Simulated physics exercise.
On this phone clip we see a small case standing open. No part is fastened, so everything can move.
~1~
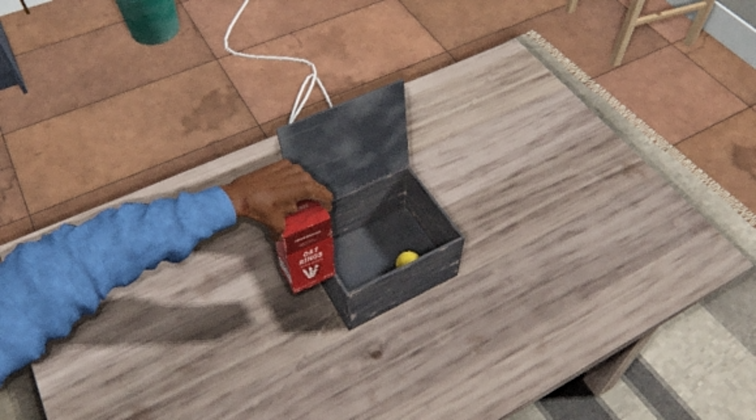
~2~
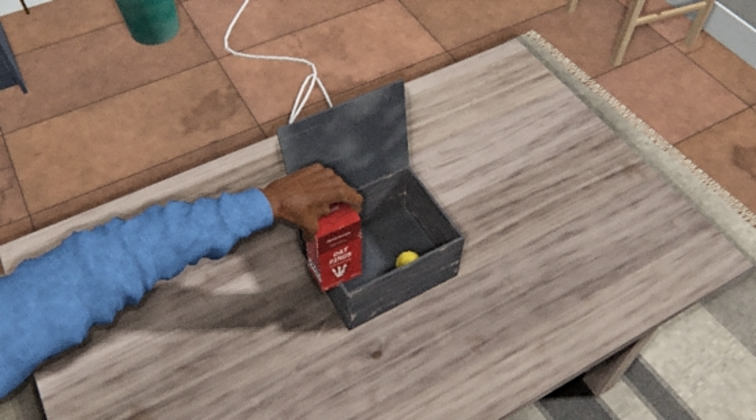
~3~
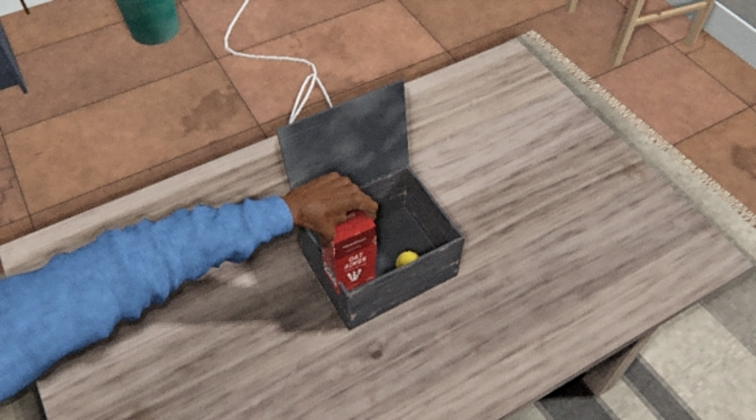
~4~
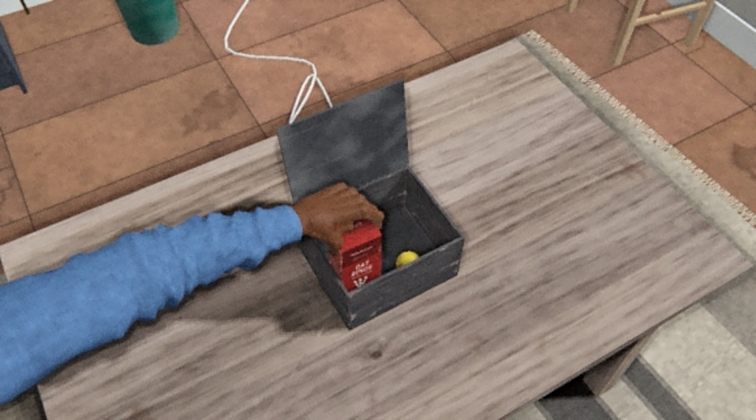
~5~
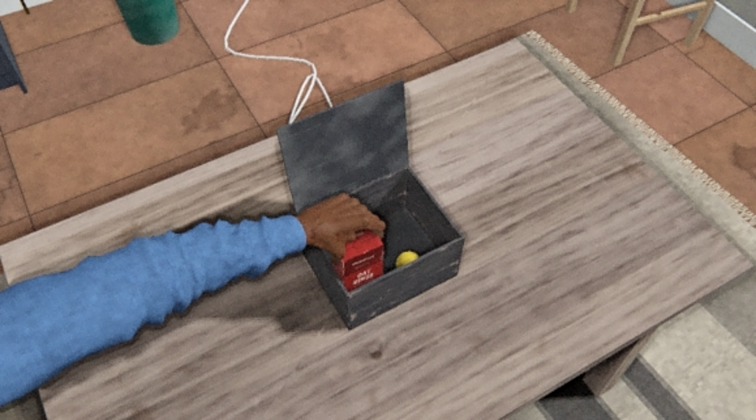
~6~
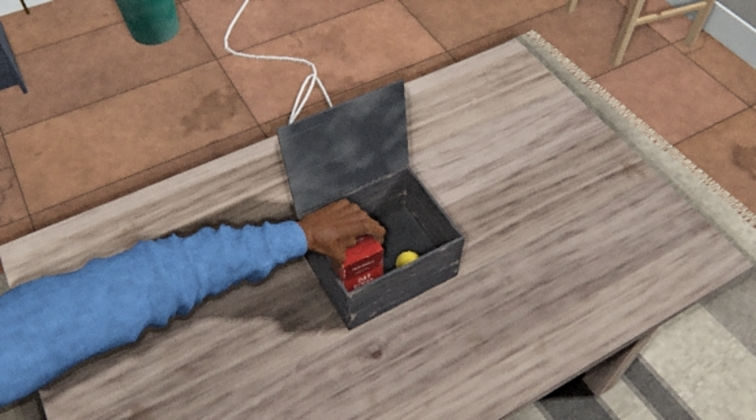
A hand in a blue sleeve moving a red carton rightward over an open dark box and lowering it inside beside a yellow ball.
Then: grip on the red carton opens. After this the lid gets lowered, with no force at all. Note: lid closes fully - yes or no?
No.
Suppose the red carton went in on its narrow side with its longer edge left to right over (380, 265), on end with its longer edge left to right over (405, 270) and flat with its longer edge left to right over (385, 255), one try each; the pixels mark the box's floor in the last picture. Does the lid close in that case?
Trial 1: Lid fully lowered. Trial 2: Lid fully lowered. Trial 3: Lid fully lowered.
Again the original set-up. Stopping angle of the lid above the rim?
Near 20° up from the rim.
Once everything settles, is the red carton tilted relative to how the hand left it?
After all that, it keeps its set angle.
Then, 1.50 s past the last view, lid 65° above the rim.
Then, 1.90 s past the last view, lid 28° above the rim.
Finally, lid 20° above the rim; both still in place. Final places as the last picture's camera would see them, red carton near (357, 272).
